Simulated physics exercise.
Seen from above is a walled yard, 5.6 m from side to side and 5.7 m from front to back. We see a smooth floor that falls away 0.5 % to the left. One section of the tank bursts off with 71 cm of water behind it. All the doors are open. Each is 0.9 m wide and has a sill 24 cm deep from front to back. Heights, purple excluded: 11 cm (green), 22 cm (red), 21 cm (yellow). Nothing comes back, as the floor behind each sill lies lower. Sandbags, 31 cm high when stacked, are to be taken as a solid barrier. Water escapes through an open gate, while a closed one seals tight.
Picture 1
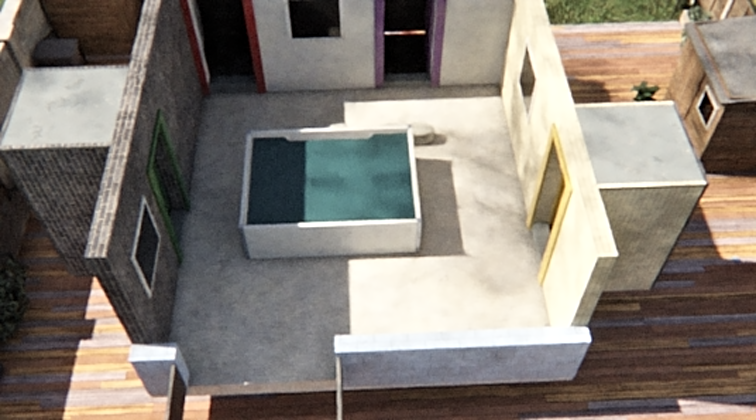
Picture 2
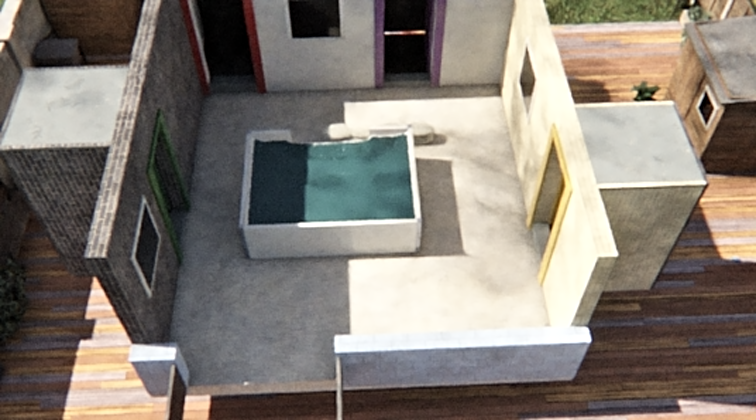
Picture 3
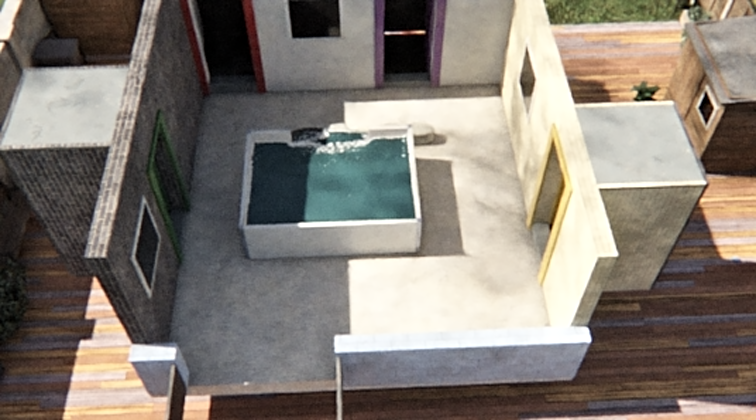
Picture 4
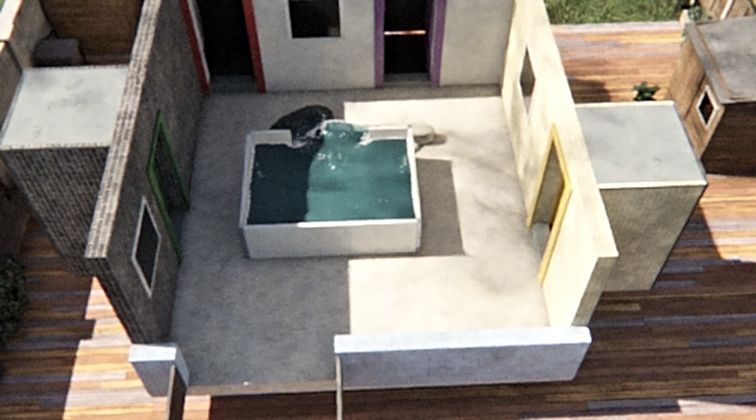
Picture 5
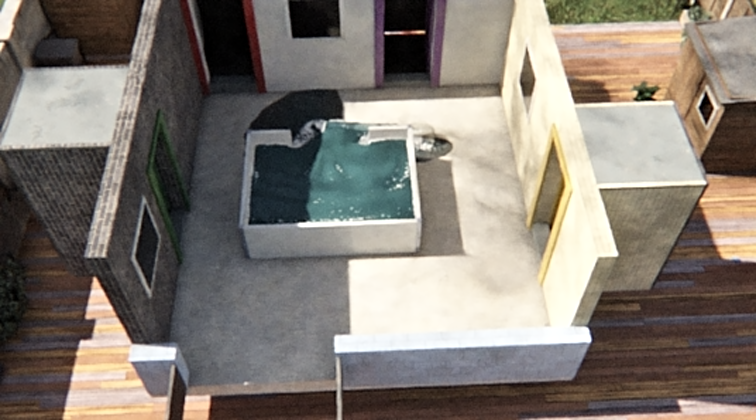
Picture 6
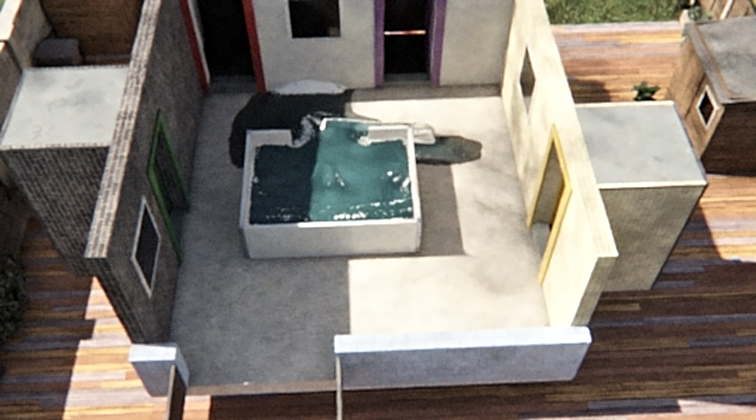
To begin with, a white-walled tank of still, dark green water sits in a walled yard with coloured door surrounds. Then a section of its far side opens and water pours out, churning the surface, and a dark wet patch spreads across the floor behind it to left and right.
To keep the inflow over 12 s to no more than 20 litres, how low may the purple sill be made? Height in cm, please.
No lower than about 9 cm.
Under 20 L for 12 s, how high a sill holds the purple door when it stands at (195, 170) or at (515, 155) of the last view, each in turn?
About 9.0 cm for the first and 16 cm for the second.
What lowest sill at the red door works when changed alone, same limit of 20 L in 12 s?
I'd raise red to close to 31 cm.
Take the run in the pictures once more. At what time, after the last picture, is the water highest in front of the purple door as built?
Some 1.0 s, more or less.
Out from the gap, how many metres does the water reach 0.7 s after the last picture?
3.4 m.
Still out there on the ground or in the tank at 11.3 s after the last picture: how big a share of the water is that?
Remaining share: Around 76 %.
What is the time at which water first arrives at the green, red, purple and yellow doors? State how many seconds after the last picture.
Green: 1.6 s; red: 0.2 s; purple: 0.5 s; yellow: 1.2 s.
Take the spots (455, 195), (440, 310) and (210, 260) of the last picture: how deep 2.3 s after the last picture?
About 1, 0 and 4 cm respectively.
Then, 0.7 s after the last picture water covers 30 % of the floor, deepest (56 cm) near (339, 149); 8 cm at the purple door, 0 litres in over its 12 cm sill.
Then, 2.3 s after the last picture water covers 60 % of the floor, deepest (37 cm) near (339, 149); 8 cm at the purple door, 1 litre in over its 12 cm sill.
Then, 11.3 s after the last picture water covers 95 % of the floor, deepest (14 cm) near (167, 360); 7 cm at the purple door, 3 litres in over its 12 cm sill.
At the purple door as built, the water peaked near 14 cm, 1.1 s after the last picture.
With a sill of 7 cm, 46 litres would have come in within the 12 s; with 11 cm, 6 litres. So under 20 litres takes about 9 cm.
